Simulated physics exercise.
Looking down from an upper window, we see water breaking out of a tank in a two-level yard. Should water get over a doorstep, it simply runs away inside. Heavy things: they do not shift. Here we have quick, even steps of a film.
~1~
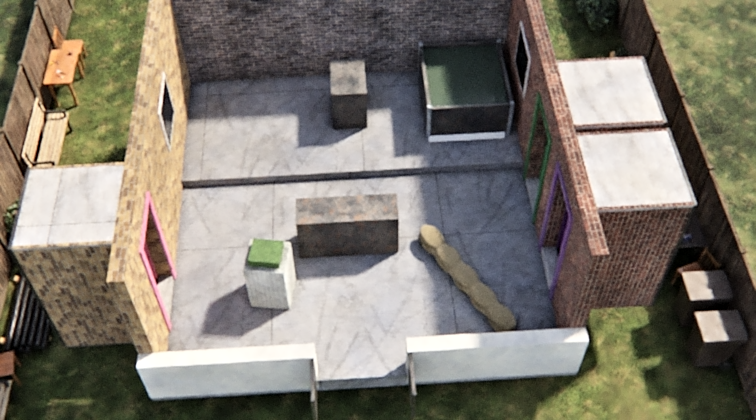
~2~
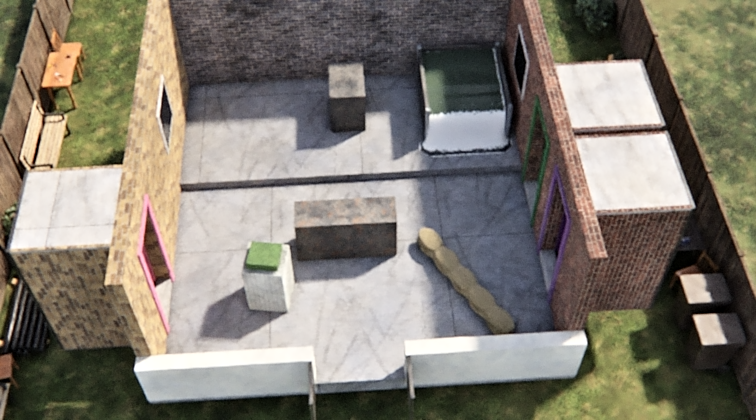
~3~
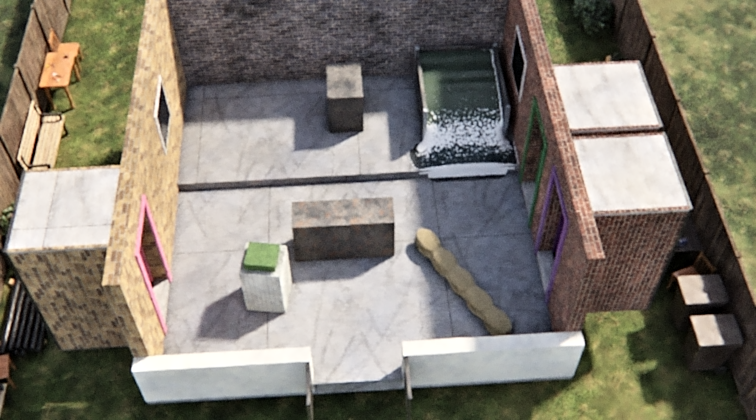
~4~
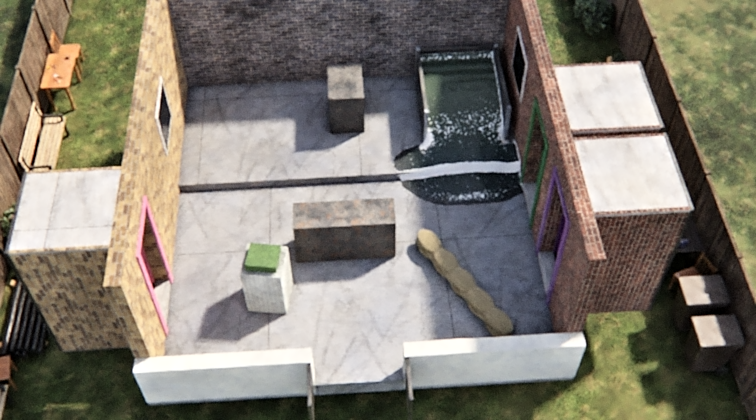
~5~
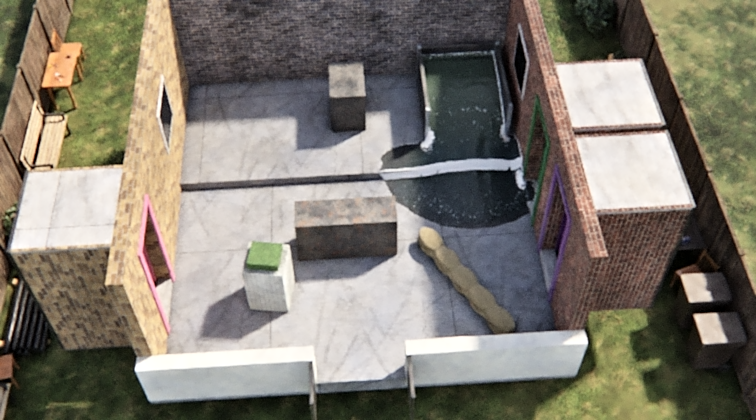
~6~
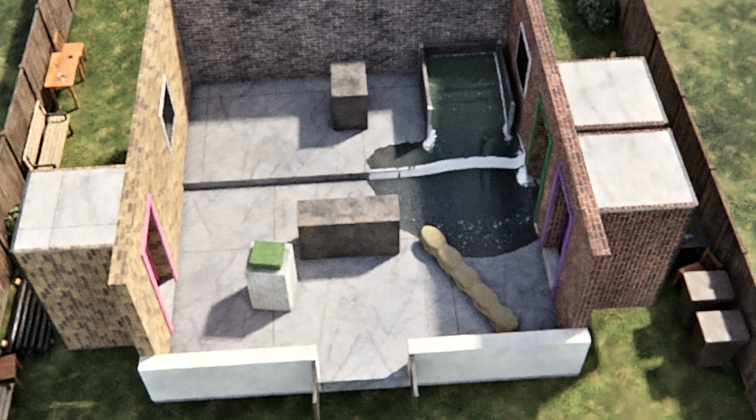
At first, dark water sits still in a tank at the back right of a roofless, brick-walled yard. It then bursts from the tank's front in white foam and pours over the step onto the lower level. The dark pool spreads forward and left, reaching the long block and the lumpy tan log.
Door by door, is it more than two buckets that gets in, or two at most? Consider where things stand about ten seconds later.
Pink door - two at most; green door - more than two; purple door - more than two.
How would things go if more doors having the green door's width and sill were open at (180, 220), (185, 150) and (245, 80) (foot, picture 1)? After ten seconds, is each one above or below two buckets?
Sure - the first gets past, the second stays short, the third stays short.
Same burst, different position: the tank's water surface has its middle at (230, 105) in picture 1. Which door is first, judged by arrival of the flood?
First: The pink-painted one.
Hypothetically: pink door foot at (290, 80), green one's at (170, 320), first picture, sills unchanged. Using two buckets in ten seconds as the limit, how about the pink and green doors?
Lab note - pink: Under the limit; green: Over the limit.
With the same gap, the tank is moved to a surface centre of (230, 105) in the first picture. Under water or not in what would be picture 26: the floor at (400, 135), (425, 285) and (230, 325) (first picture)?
First one stays unwetted, next one gets inundated, last one gets inundated.
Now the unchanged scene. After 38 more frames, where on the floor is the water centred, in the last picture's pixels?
My pick is pixel (386, 241).
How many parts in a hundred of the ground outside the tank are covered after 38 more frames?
About 65 %.
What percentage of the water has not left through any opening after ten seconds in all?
Roughly 86 %.
A moment on, water covers 25 % of the floor; the pink door not reached, the green door under two buckets in, the purple door wet at the sill, nothing in.
Next, water covers 35 % of the floor; the pink door not reached, the green door over two buckets in, the purple door wet at the sill, nothing in.
Then, water covers 50 % of the floor; the pink door not reached, the green door over two buckets in, the purple door over two buckets in.
Later, water covers 65 % of the floor; the pink door under two buckets in, the green door over two buckets in, the purple door over two buckets in.
In the end, water covers 60 % of the floor; the pink door under two buckets in, the green door far over two buckets in, the purple door over two buckets in.
